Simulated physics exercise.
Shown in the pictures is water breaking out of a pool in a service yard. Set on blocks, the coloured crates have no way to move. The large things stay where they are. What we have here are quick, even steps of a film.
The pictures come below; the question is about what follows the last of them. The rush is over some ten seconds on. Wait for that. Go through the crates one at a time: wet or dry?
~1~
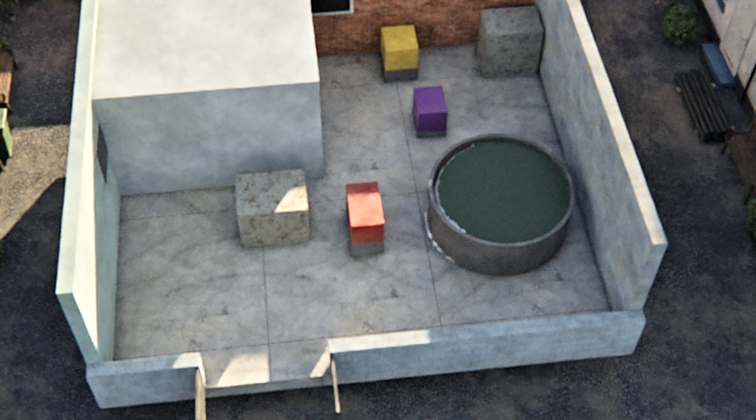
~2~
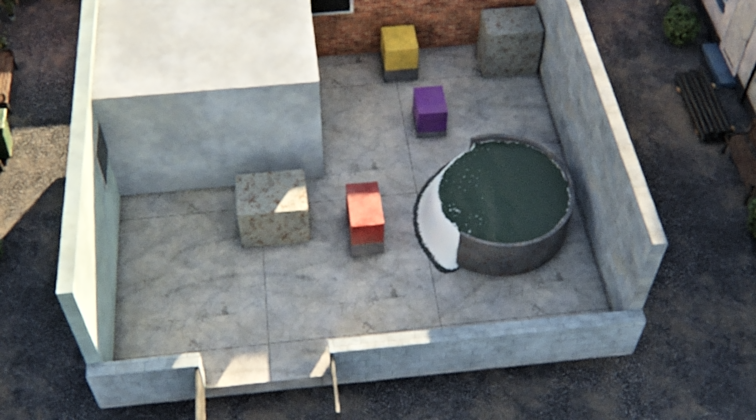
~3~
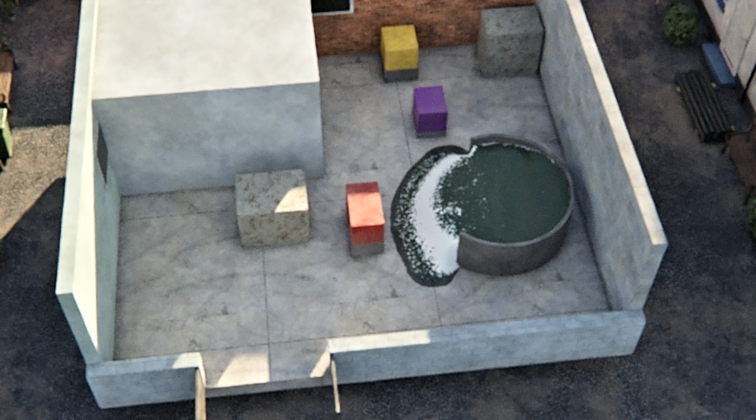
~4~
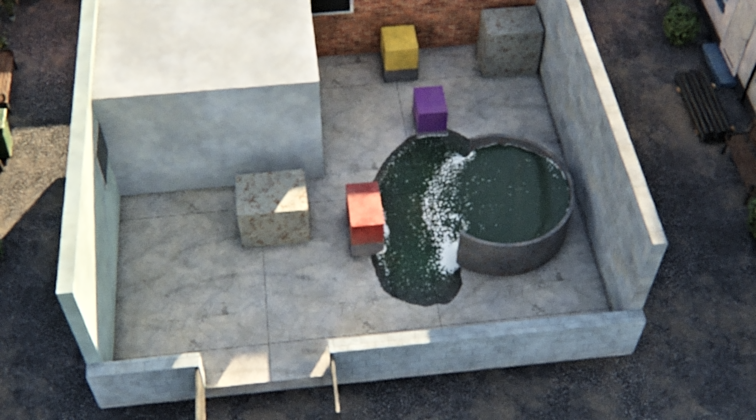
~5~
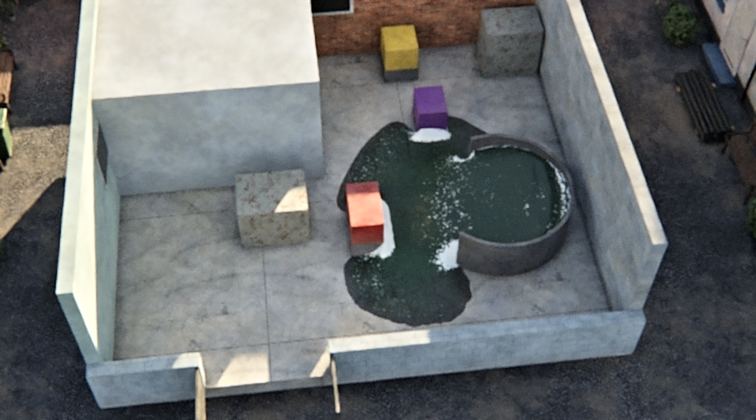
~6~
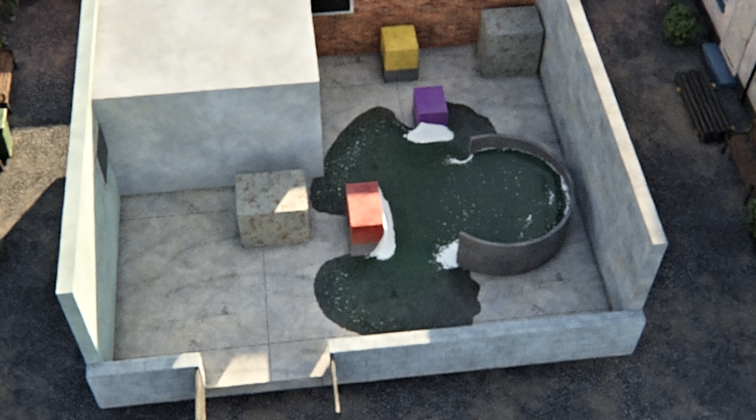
My prediction: The purple crate is going to get water on it. The yellow crate is going to get water on it. The red crate is going to get water on it.
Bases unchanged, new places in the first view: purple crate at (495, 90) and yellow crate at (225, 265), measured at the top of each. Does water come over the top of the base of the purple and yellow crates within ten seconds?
One by one: The purple one ends up wet, the yellow one remains dry.
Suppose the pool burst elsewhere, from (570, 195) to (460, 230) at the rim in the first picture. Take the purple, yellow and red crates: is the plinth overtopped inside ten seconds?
My take: Purple is untouched, yellow is untouched and red is untouched.
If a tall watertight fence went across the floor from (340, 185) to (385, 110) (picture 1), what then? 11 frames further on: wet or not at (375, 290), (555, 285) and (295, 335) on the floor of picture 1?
In that order: Awash, no water, wet.
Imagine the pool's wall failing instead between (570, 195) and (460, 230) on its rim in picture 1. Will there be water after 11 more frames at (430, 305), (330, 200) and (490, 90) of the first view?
In that order: Flooded, not flooded, not flooded.
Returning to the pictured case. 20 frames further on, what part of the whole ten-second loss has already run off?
Somewhere around 50 per cent, I'd say.
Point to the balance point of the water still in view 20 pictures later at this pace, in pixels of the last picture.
Roughly at (366, 185).
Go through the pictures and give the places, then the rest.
The pool at (501, 191) is whole and still, in the first picture.
Water pours out at (431, 202) and has run to a hidden place, in the second picture.
Water pours out at (431, 203) and has run to a hidden place, in the third picture.
Water pours out at (431, 205) and has run to (424, 301), in the fourth picture.
The front is at (399, 318), out from the gap at (431, 205), in the fifth picture.
Water pours out at (431, 206) and has run to (352, 326), in the sixth picture.
A moment on, water covers 45 % of the floor; the purple crate water round its plinth, the yellow crate not reached, the red crate water round its plinth.
Next, water covers 60 % of the floor; the purple crate water round its plinth, the yellow crate water round its plinth, the red crate water round its plinth.
Then, water covers 75 % of the floor; the purple crate water round its plinth, the yellow crate water round its plinth, the red crate water round its plinth.
Later, water covers 100 % of the floor; the purple crate water round its plinth, the yellow crate water round its plinth, the red crate water round its plinth.
In the end, water covers 100 % of the floor; the purple crate was topped, the yellow crate was topped, the red crate was topped.
